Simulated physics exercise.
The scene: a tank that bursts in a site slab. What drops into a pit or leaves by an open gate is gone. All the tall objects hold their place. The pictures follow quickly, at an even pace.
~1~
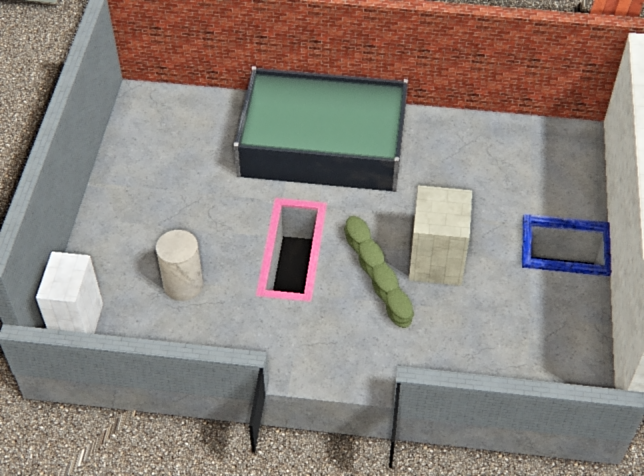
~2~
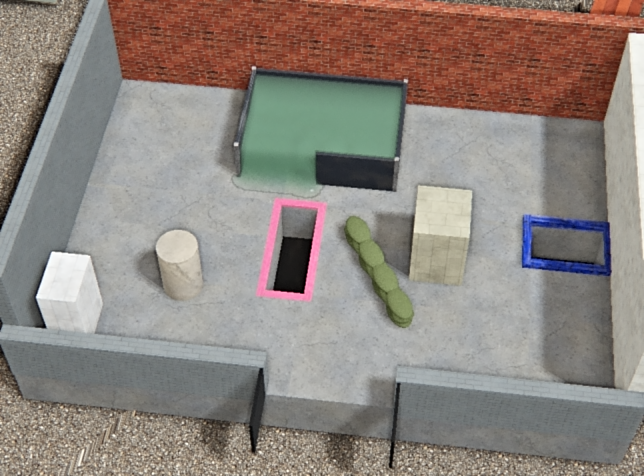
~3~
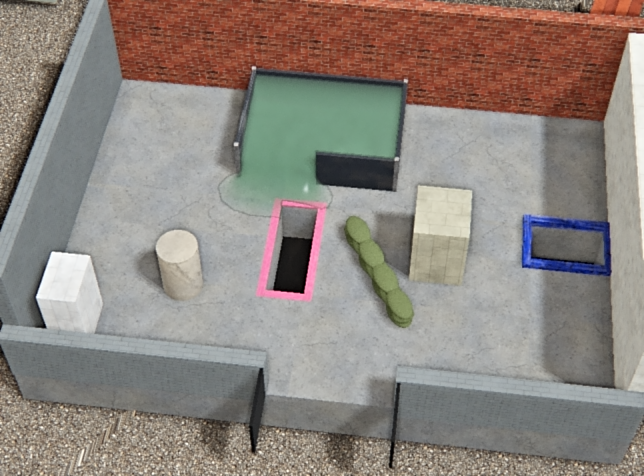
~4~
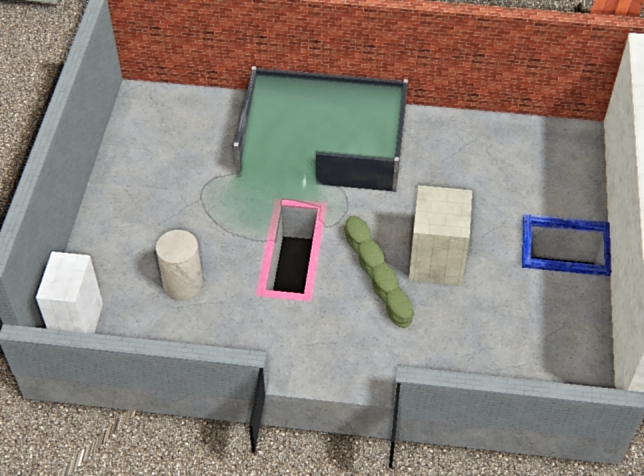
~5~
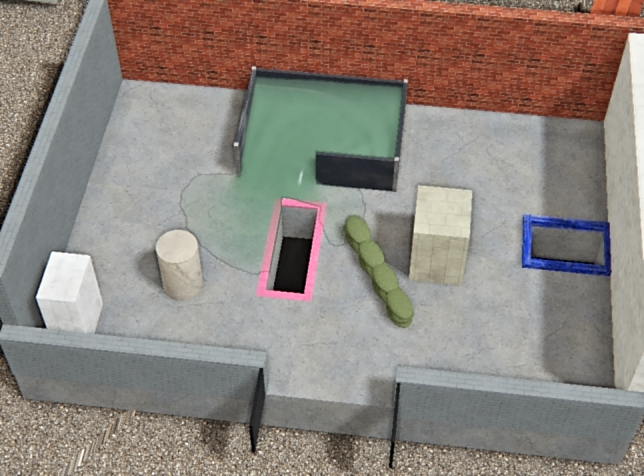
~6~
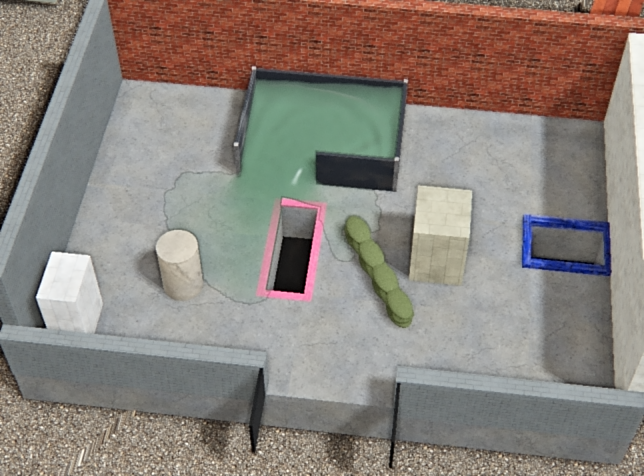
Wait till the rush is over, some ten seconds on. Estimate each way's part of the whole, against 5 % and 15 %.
The gate takes between 5 and 15 %; the blue pit takes not even 5 %; the pink pit takes above 15 %.
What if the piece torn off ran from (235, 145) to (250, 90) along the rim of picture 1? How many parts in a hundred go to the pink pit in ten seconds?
Parts in a hundred: Pink 10.
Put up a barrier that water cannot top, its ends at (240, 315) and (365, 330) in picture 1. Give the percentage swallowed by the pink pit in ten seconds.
Roughly, in per cent: Pink 40.
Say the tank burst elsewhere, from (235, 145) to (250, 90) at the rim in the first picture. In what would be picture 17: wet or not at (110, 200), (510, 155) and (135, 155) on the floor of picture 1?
In turn: Wet, dry, under water.
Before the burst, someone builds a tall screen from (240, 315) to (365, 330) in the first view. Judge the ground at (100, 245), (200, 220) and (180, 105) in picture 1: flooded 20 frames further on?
In that order: Awash, flooded, dry.
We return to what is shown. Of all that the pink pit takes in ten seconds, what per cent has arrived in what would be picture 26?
About 65 per cent.
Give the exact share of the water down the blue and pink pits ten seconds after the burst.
In turn 0 and 36 per cent.
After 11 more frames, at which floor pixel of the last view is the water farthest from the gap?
At about (39, 333).
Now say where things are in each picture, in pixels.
In the first picture, the open tank at (323, 117) is whole and still.
In the second picture, the front is at (317, 190), out from the gap at (278, 170).
In the third picture, the front is at (322, 205), out from the gap at (278, 170).
In the fourth picture, water pours out at (278, 171) and has run to (228, 226).
In the fifth picture, the front is at (249, 268), out from the gap at (278, 171).
In the sixth picture, the front is at (236, 296), out from the gap at (278, 171).
A moment on, water covers 20 % of the floor; the gate 0 %, the blue pit 0 %, the pink pit 10 %.
Next, water covers 25 % of the floor; the gate 0 %, the blue pit 0 %, the pink pit 16 %.
Then, water covers 35 % of the floor; the gate 1 %, the blue pit 0 %, the pink pit 23 %.
Later, water covers 55 % of the floor; the gate 3 %, the blue pit 0 %, the pink pit 30 %.
In the end, water covers 65 % of the floor; the gate 7 %, the blue pit 0 %, the pink pit 36 %.
